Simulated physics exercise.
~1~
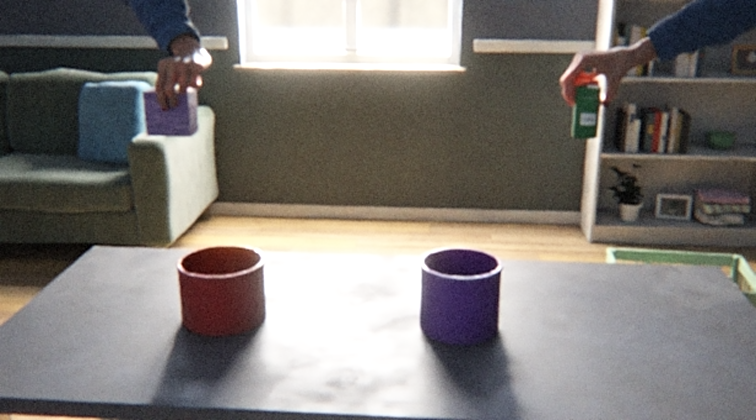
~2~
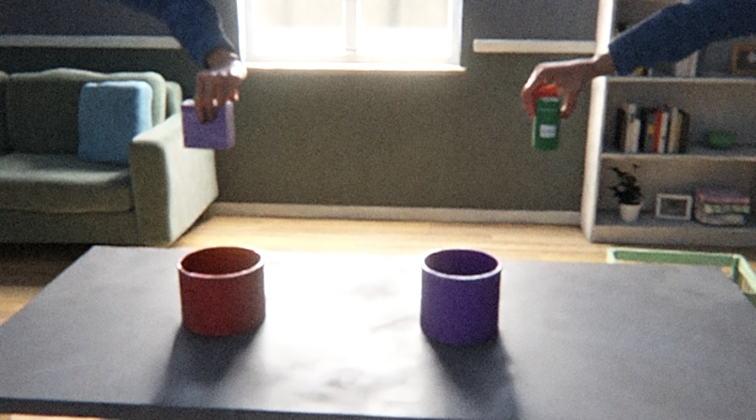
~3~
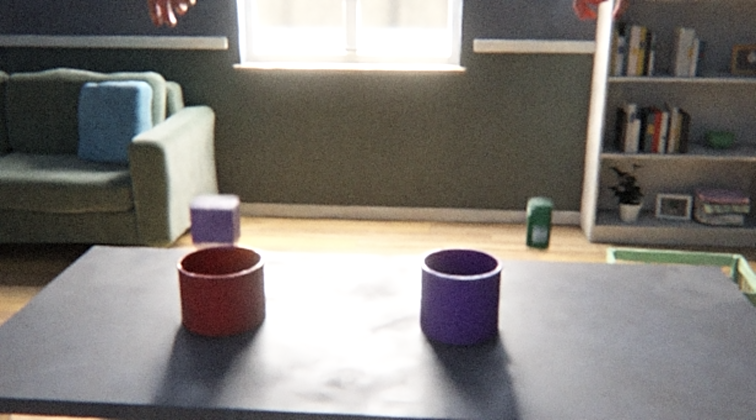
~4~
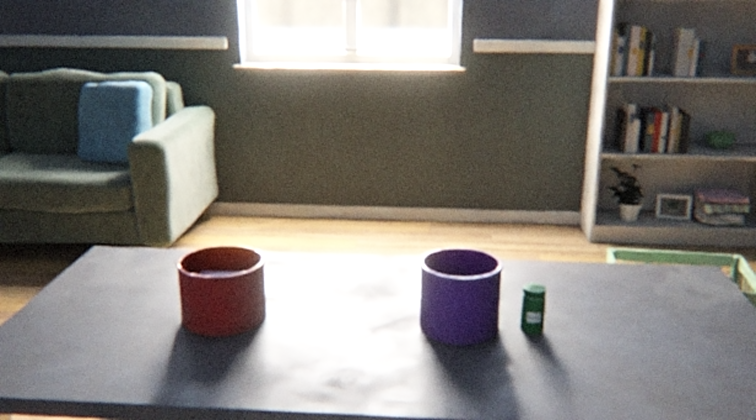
A purple block and a small green shaker, each held by a hand above a dark table, moved inward and were let go, and the block dropped into the red bucket while the shaker ended up standing just right of the purple bin.
